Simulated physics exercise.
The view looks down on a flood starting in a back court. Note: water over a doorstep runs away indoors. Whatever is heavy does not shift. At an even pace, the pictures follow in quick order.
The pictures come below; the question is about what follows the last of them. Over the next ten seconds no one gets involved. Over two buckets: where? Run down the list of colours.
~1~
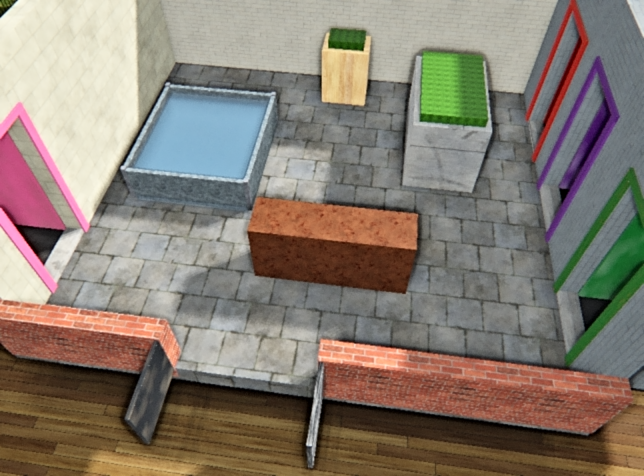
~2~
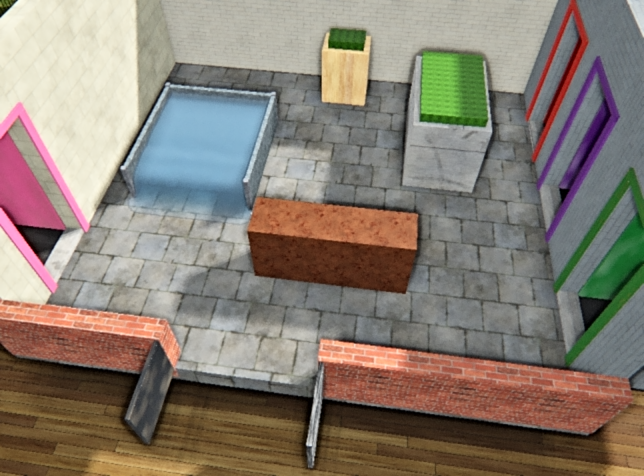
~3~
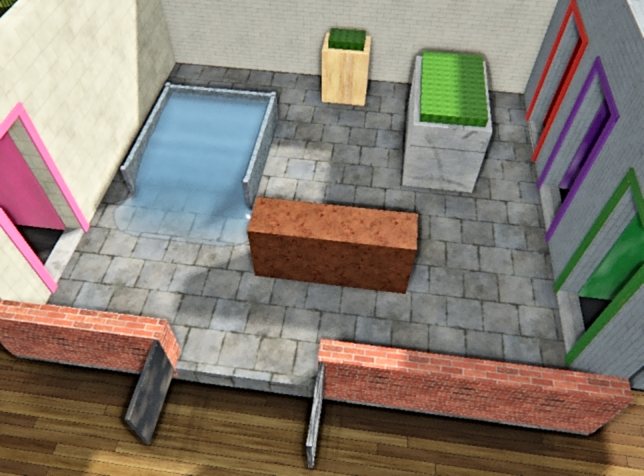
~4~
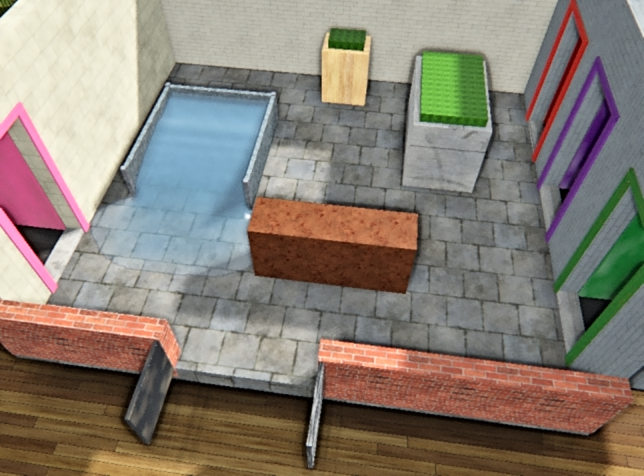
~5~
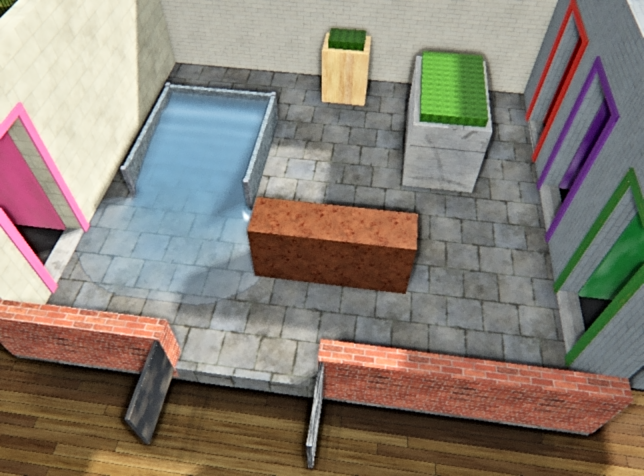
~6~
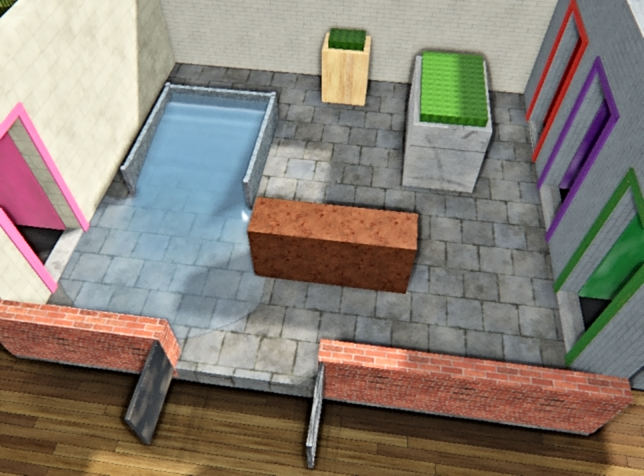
Pink door yes, red door no, purple door no, green door no.
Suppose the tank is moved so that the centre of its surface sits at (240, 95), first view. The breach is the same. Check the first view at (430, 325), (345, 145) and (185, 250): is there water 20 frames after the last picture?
One after the other: Untouched, untouched, reached.
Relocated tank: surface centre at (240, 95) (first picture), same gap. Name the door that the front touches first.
That's the door marked pink.
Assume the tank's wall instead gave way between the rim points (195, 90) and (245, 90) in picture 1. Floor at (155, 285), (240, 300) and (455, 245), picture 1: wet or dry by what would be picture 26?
Taking the points in order: Unwetted, unwetted and unwetted.
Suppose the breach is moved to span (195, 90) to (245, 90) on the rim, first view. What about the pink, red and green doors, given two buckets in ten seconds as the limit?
In that case the pink door undershoots, while the red door overshoots and the green door undershoots.
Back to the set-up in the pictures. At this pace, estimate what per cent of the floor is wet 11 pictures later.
My best guess is some 25 %.
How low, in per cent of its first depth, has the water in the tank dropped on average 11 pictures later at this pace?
I'd put it near 34 per cent.
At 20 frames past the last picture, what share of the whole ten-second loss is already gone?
Share gone by then: About 60 %.
A moment on, water covers 20 % of the floor; the pink door wet at the sill, nothing in, the red door not reached, the purple door not reached, the green door not reached.
Next, water covers 25 % of the floor; the pink door under two buckets in, the red door not reached, the purple door not reached, the green door not reached.
Then, water covers 25 % of the floor; the pink door over two buckets in, the red door not reached, the purple door not reached, the green door not reached.
Later, water covers 50 % of the floor; the pink door far over two buckets in, the red door not reached, the purple door not reached, the green door wet at the sill, nothing in.
In the end, water covers 75 % of the floor; the pink door far over two buckets in, the red door wet at the sill, nothing in, the purple door wet at the sill, nothing in, the green door under two buckets in.
